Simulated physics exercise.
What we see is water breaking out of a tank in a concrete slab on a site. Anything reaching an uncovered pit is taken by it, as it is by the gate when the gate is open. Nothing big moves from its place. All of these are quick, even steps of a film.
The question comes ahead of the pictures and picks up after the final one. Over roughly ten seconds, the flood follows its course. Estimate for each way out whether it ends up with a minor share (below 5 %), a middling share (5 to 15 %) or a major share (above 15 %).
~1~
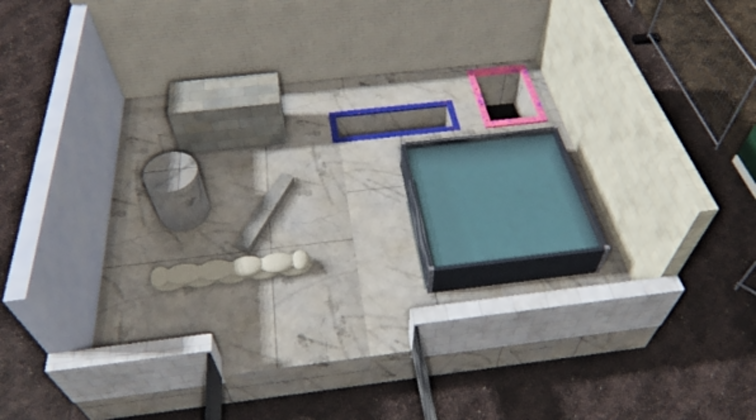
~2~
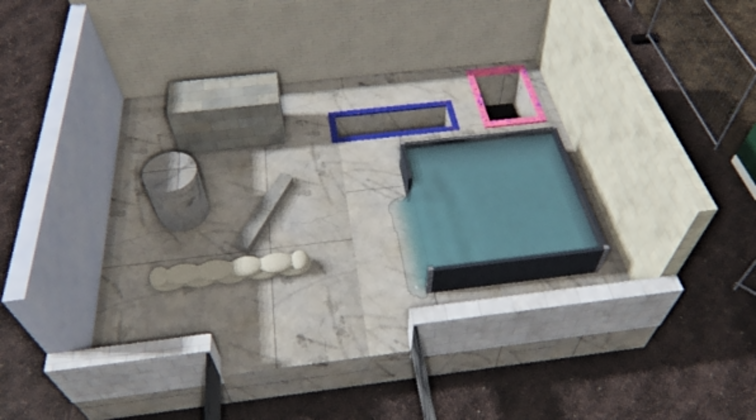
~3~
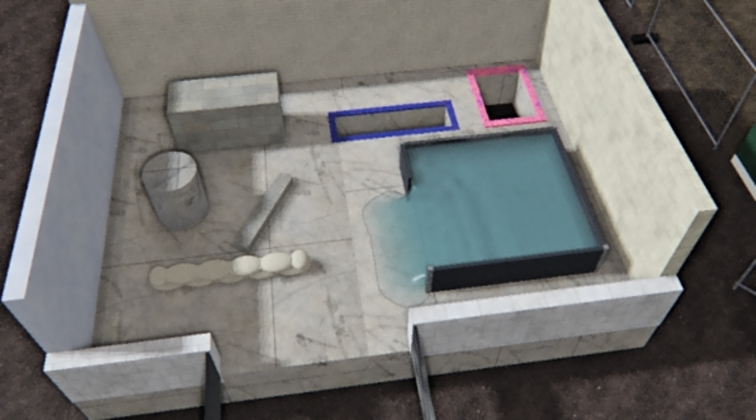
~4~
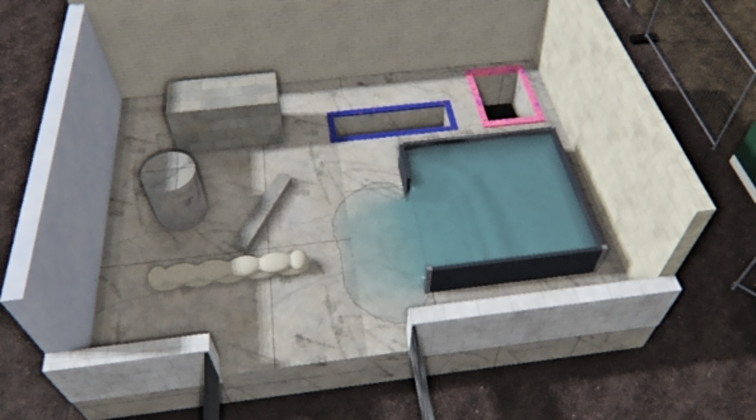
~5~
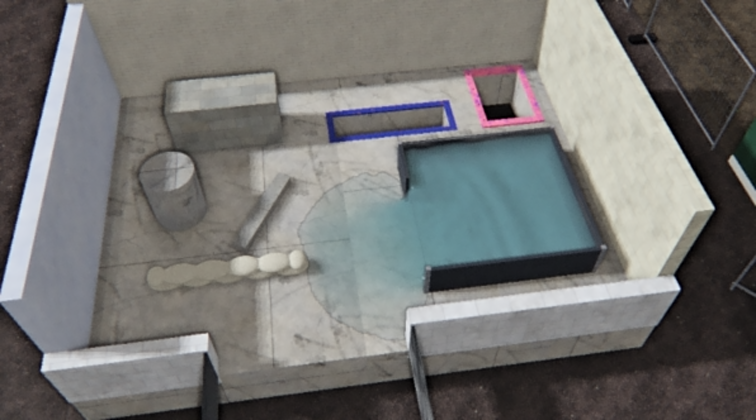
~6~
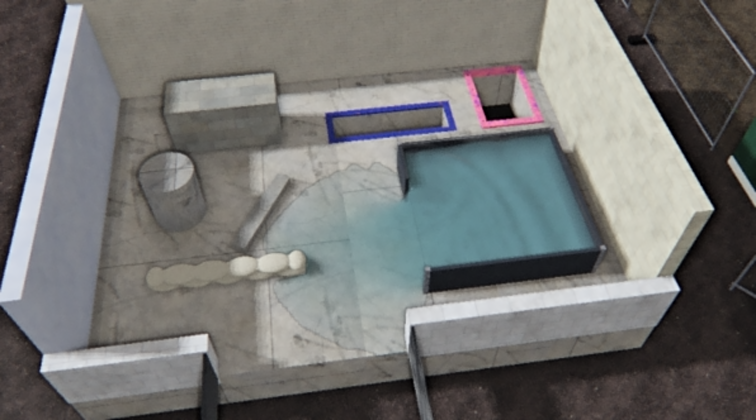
Estimates: The gate, a major share; the blue pit, a middling share; the pink pit, a minor share.
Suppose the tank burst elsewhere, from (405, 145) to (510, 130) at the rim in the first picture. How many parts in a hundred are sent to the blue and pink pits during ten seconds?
Blue about 65 %, pink about 6 %.
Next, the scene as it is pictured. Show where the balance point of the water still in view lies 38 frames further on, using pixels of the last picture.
I'd point to (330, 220).
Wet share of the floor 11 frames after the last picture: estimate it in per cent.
About 40 per cent.
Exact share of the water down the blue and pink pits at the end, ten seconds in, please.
About 10 %, then about 0 %.
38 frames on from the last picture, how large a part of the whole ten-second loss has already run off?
My reading is near 60 per cent.
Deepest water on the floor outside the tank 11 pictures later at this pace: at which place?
Approximate pixel: (316, 270).
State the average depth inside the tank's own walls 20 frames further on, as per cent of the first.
Roughly 42 per cent.
A moment on, water covers 30 % of the floor; the gate 0 %, the blue pit 0 %, the pink pit 0 %.
Next, water covers 40 % of the floor; the gate 5 %, the blue pit 0 %, the pink pit 0 %.
Then, water covers 55 % of the floor; the gate 13 %, the blue pit 0 %, the pink pit 0 %.
Later, water covers 70 % of the floor; the gate 22 %, the blue pit 3 %, the pink pit 0 %.
In the end, water covers 80 % of the floor; the gate 32 %, the blue pit 10 %, the pink pit 0 %.
